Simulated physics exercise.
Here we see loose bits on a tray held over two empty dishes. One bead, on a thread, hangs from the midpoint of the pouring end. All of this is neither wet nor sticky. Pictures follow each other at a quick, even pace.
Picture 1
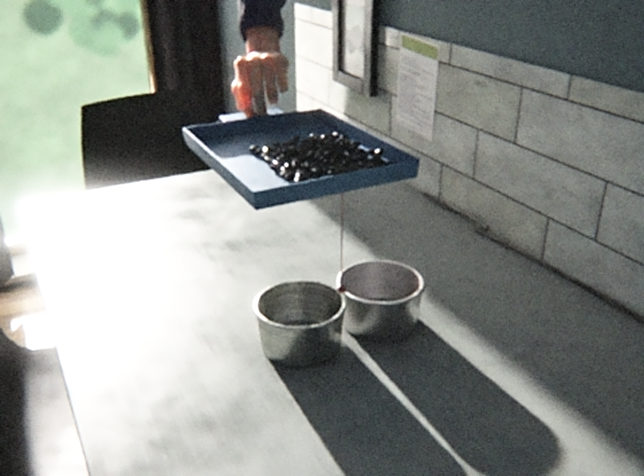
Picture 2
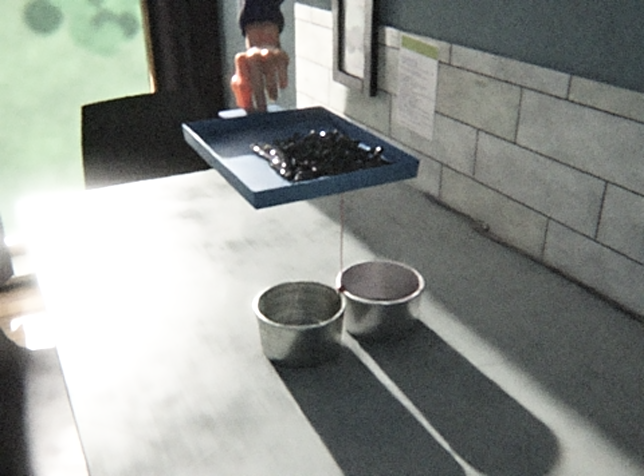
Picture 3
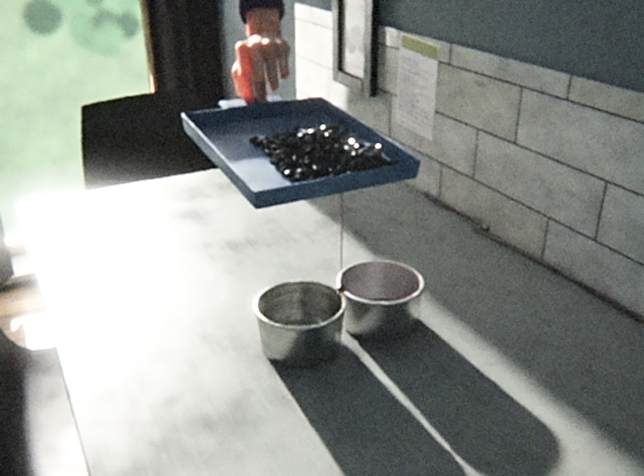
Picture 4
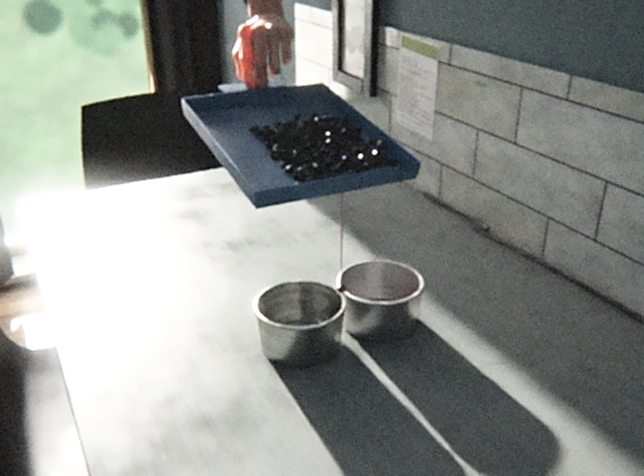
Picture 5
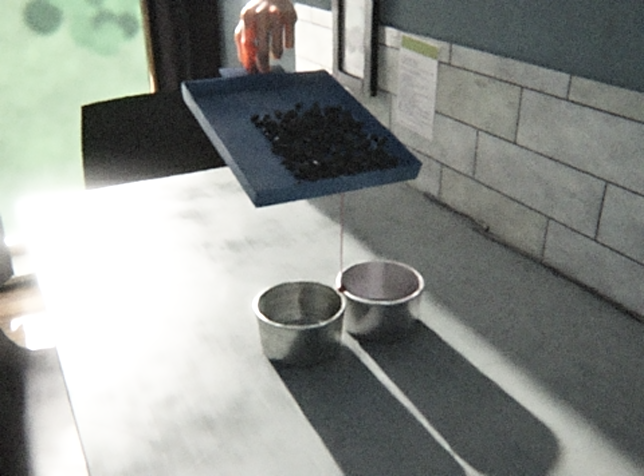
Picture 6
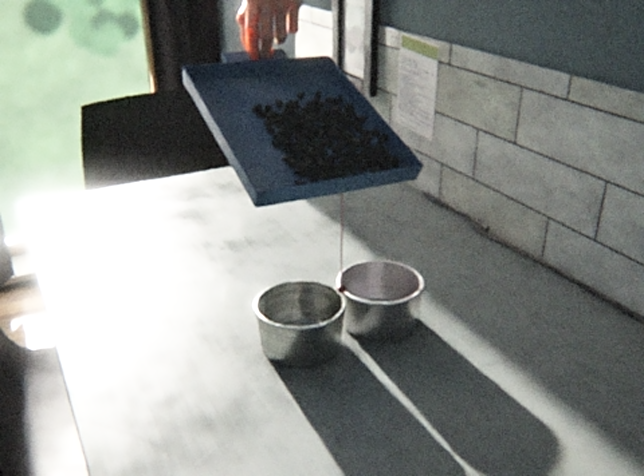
Above a sunlit counter with two empty metal dishes, a hand held a blue tray of black beans level, then gradually raised its far end so it sloped more steeply toward the front.
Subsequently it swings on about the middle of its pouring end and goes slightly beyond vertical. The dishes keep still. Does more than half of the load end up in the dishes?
No.
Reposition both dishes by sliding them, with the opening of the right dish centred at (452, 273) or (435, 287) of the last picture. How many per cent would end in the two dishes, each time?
That makes 20 per cent, followed by 50 per cent.
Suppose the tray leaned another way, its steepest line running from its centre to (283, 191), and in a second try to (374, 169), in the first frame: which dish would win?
Result, try one: Dish at left; try two: Dish at right.
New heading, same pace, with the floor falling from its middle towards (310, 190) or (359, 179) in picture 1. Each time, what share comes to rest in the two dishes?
For the first aim it is 10 in a hundred, for the second 40 in a hundred.
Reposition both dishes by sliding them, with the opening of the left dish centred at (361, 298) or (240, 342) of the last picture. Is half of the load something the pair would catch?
For the two tries in order: Not as much as half, not as much as half.
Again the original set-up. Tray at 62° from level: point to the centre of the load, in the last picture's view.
Look about (353, 141) in the last picture.
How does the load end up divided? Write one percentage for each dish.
In the left dish you'd find about 0 % of the load, and in the right dish about 0 %.
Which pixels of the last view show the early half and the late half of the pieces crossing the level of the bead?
Near (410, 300) to start, and near (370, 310) afterwards.
Soon, tray tipped steeply; all on the tray.
A while on, tray tipped right over; nearly all on the tray; a stray few outside both; a stray few in the air.
Towards the end, tray tipped past a quarter turn; a stray few in the right dish; nearly all outside both.
Finally, tray tipped past a quarter turn; none in the left dish; a stray few in the right dish; nearly all outside both.
